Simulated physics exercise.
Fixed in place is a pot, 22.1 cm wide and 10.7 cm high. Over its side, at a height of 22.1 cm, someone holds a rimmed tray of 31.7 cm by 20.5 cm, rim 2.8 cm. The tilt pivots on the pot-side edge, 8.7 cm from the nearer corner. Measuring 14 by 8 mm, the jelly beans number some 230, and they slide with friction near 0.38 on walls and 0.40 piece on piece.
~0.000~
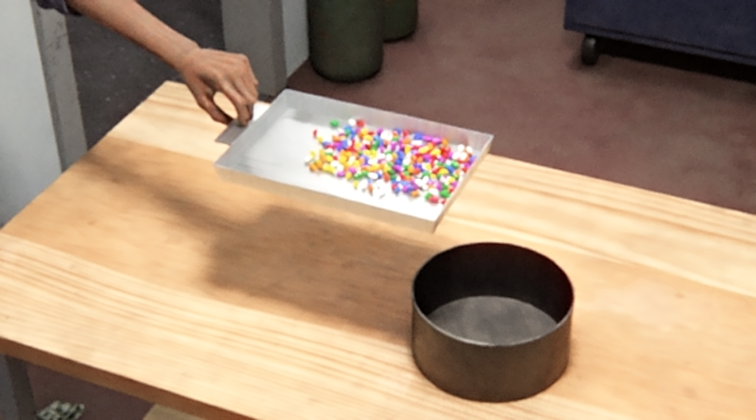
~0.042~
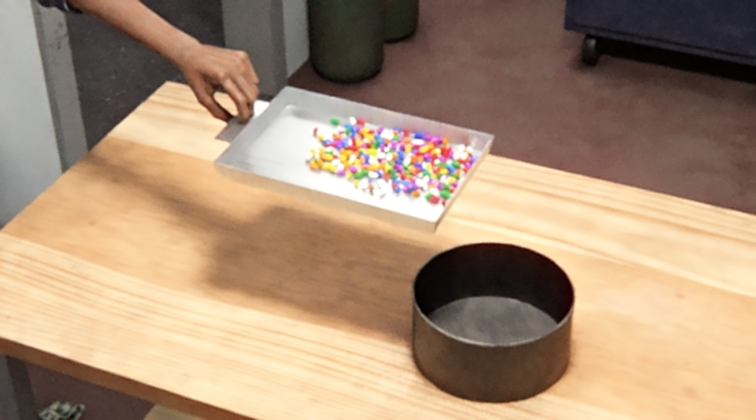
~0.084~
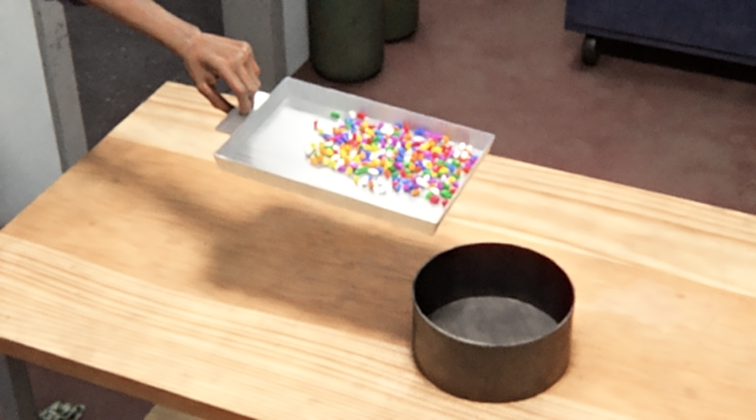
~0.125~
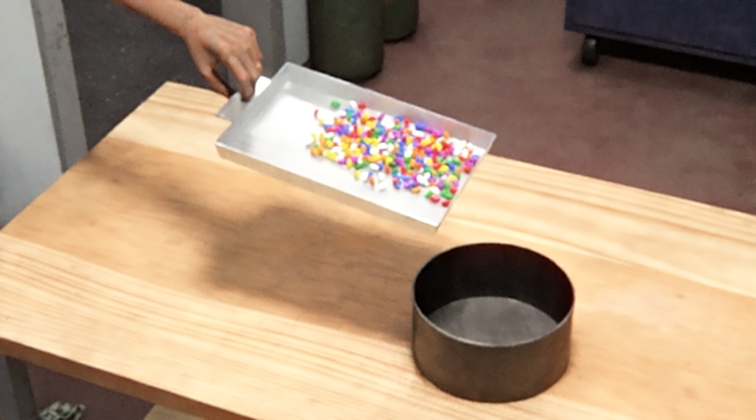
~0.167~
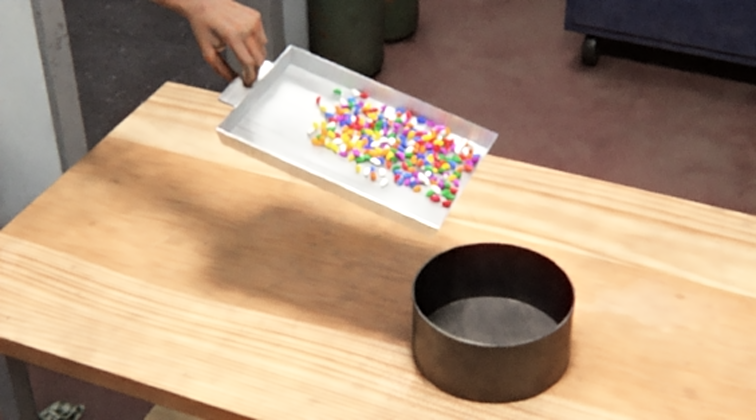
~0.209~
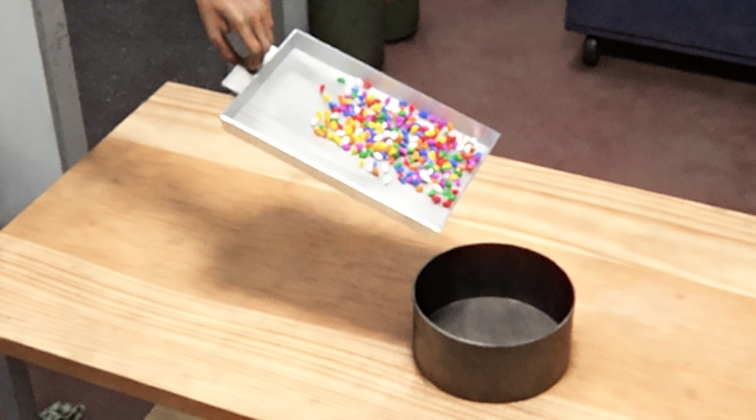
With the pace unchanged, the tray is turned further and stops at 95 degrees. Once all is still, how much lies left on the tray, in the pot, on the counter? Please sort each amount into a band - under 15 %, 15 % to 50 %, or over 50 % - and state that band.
Left on the tray: Under 15 %; pot: Over 50 %; counter: Under 15 %.
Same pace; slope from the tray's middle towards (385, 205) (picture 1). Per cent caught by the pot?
The share comes to about 95 in a hundred.
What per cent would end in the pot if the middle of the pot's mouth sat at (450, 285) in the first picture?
Roughly 90 percent would end up there.
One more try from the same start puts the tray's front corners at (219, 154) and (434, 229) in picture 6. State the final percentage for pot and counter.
Pot: 65, counter: 35.
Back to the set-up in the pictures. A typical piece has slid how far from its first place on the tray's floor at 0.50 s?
Around 6 centimetres.
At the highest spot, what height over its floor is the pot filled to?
Roughly 2.0 cm.
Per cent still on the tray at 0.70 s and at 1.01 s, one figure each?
Around 80 first, about 10 after.
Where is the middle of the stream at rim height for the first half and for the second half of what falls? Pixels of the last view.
First half close to (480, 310), second half close to (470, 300).
After 0.50 s, tilt 56 degrees; the tray holds 100 %, the pot 0 %.
After 0.70 s, tilt 82 degrees; the tray holds 80 %, the pot 0 %.
Then, at 1.01 s, tilt 95 degrees; the tray holds 10 %, the pot 75 %.
In the end, at 1.9 s, tray 0 %, pot 100 %, counter 0 %.
